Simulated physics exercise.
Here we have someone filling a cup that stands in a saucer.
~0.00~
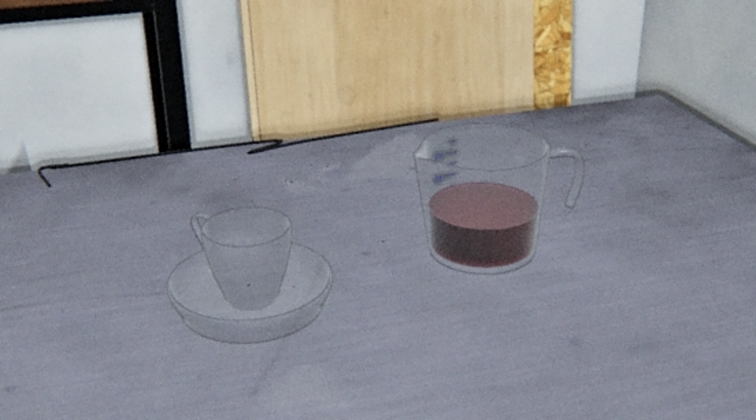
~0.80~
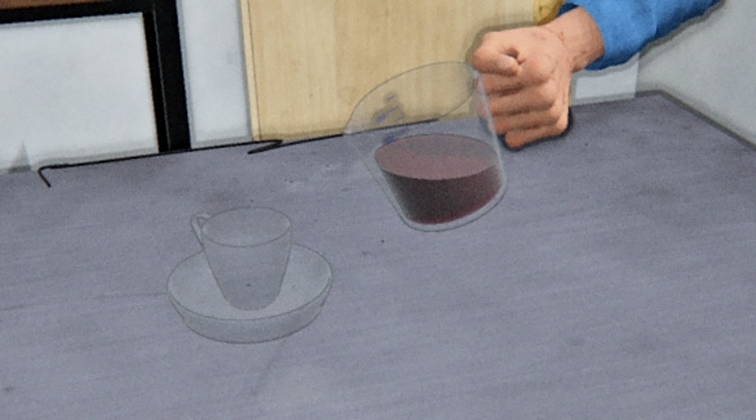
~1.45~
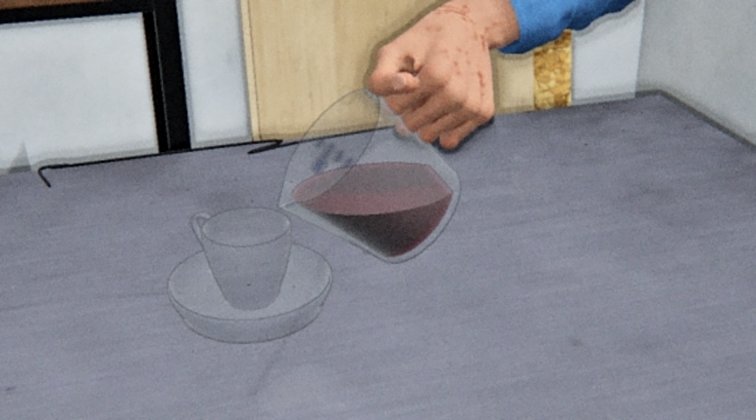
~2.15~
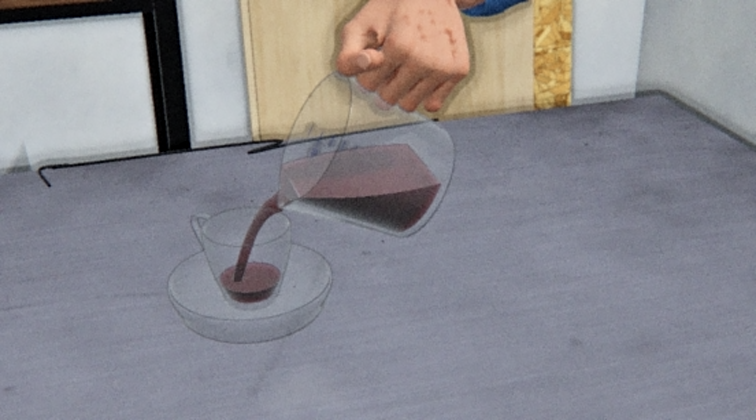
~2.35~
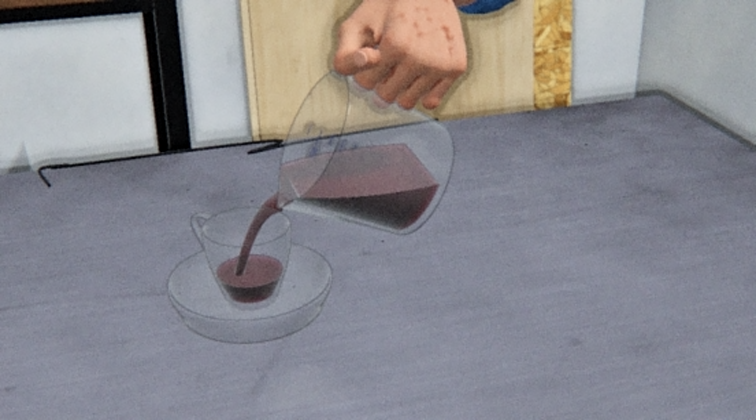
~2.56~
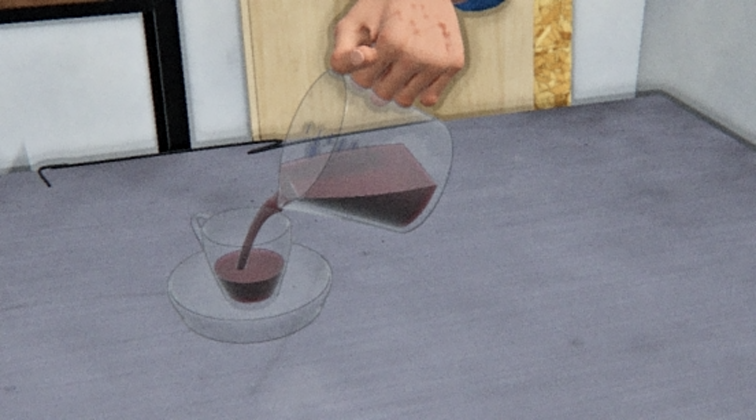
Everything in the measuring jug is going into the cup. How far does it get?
In the end it runs over into the saucer only.
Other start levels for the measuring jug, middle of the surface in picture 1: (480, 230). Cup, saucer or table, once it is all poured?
My call: Stays in the cup.
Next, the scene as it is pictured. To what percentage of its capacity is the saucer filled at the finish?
Near 50 in a hundred.
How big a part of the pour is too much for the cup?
Close to 35 %.
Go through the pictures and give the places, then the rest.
In the first picture, nothing is moving yet; measuring jug (483, 195) about a third full; cup (249, 259) empty; saucer (266, 324) dry.
In the second picture, the measuring jug is picked up; measuring jug (434, 145) tipped 20° with all of its load; cup (249, 259) empty.
In the third picture, the measuring jug leans over the cup; measuring jug (373, 178) tipped 45° with all of its load; cup (249, 259) empty.
In the fourth picture, the grape juice is flowing; measuring jug (365, 158) tipped 60° with nearly all of its load; cup about a quarter full, surface at (250, 278).
In the fifth picture, the grape juice is flowing; measuring jug (365, 157) tipped 60° with nearly all of its load; cup (249, 259) about a third full.
In the sixth picture, the grape juice is flowing; measuring jug (363, 155) tipped 60° with about three quarters of its load; cup about a third full, surface at (249, 266); saucer (266, 324) dry.
By 4.3 s, the cup is nearly full; the saucer is dry.
By 5.6 s, the cup is full to the brim; the saucer is wet, with room to spare.
By 7.4 s, the cup is full to the brim; the saucer is wet, with room to spare.
